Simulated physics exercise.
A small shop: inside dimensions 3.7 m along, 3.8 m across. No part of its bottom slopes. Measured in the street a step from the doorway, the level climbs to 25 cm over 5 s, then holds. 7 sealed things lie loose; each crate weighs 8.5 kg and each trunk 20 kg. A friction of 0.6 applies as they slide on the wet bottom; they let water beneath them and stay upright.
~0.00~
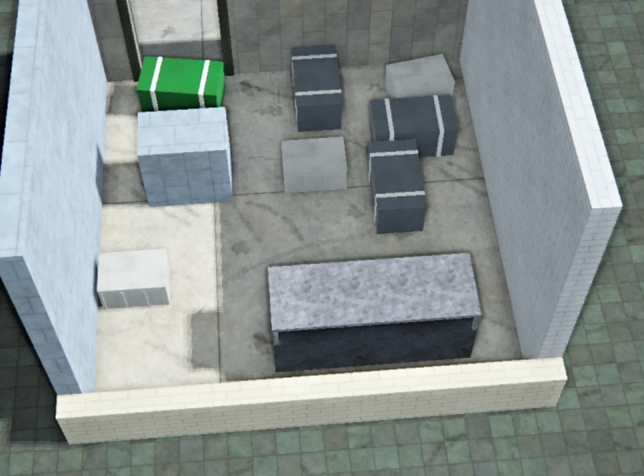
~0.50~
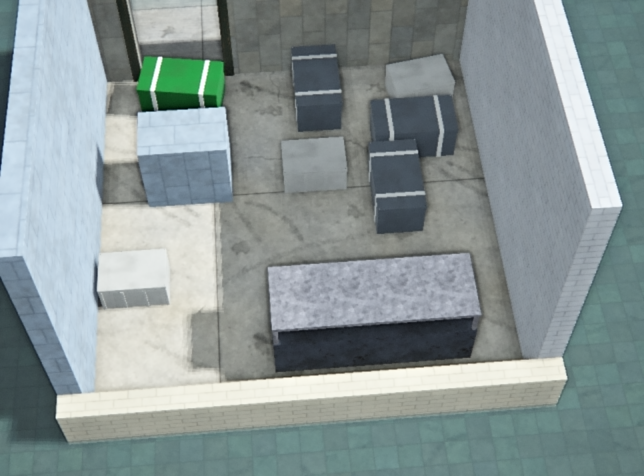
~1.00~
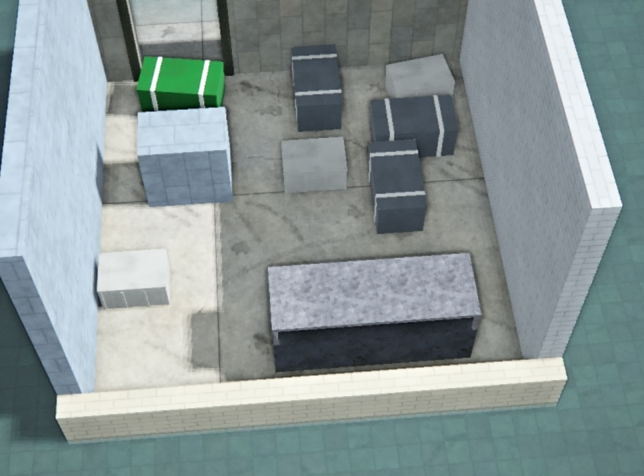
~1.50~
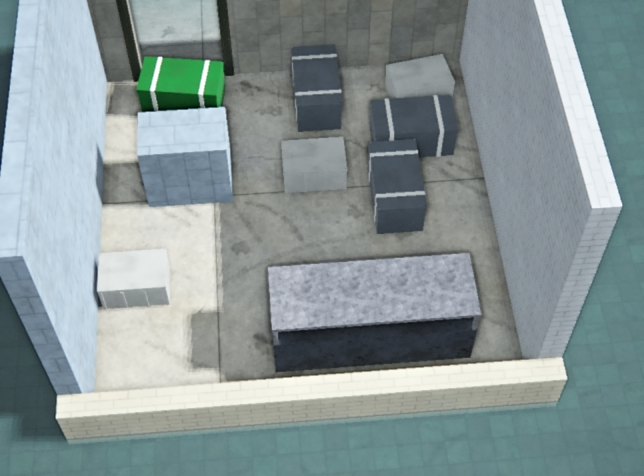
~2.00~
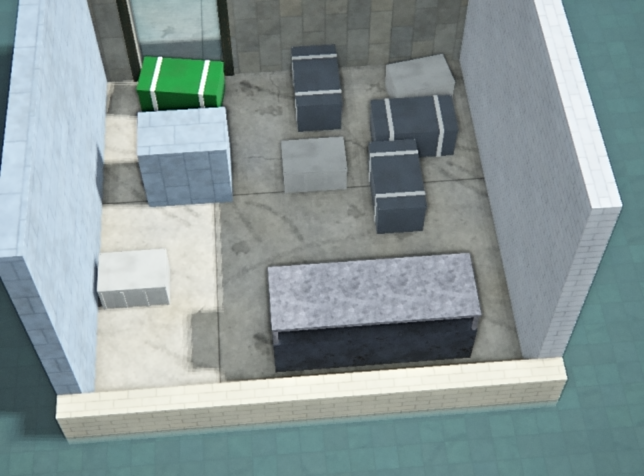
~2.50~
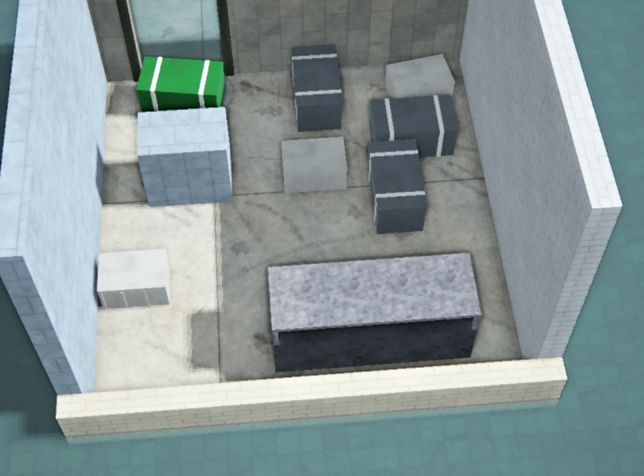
Small walled shop seen from above, water covering the paving outside while the green trunk and dark boxes inside stay still.
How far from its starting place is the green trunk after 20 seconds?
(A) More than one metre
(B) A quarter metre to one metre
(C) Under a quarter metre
A, more than one metre.
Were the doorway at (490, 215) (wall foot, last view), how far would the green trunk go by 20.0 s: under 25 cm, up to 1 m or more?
The green trunk would go a long distance.
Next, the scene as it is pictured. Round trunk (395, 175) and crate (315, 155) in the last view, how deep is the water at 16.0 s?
Some 13 cm at the first, some 14 cm at the second.
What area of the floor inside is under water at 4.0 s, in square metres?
My estimate is roughly 2.0 m2.
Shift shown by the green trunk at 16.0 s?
Shift: About 200 cm.
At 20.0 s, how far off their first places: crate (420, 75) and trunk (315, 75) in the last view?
Net displacement, in order: 100 cm; 200 cm.
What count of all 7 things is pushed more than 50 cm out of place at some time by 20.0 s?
7.
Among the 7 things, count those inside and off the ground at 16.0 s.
I'd say 7 of them.
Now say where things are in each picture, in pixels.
The first frame shows the green trunk at (180, 76) rests on the ground; water covers 0.0 m2; 0 of 7 have shifted.
The second frame shows the green trunk at (180, 76), on the bottom; 0.0 m2 under water; 0 of 7 have shifted.
The third frame shows the green trunk at (180, 76), on the bottom; 0.0 m2 under water; 0 of 7 have shifted.
The fourth frame shows the green trunk at (180, 76) rests on the ground; 0.0 m2 under water; 0 of 7 have shifted.
The fifth frame shows the green trunk at (180, 76), on the bottom; water covers 0.0 m2; 0 of 7 have shifted.
The sixth frame shows the green trunk at (180, 76), on the bottom; water covers 0.1 m2; 0 of 7 have shifted.
After 4.0 s the green trunk is near (178, 120), 0.6 m from its start, aground; 0 afloat.
After 9.0 s the green trunk is near (325, 122), 1.6 m from its start, afloat; 5 afloat.
After 16.0 s the green trunk is near (151, 235), 2.0 m from its start, afloat; 7 afloat.
After 20.0 s the green trunk is near (216, 312), 2.8 m from its start, afloat; 7 afloat.
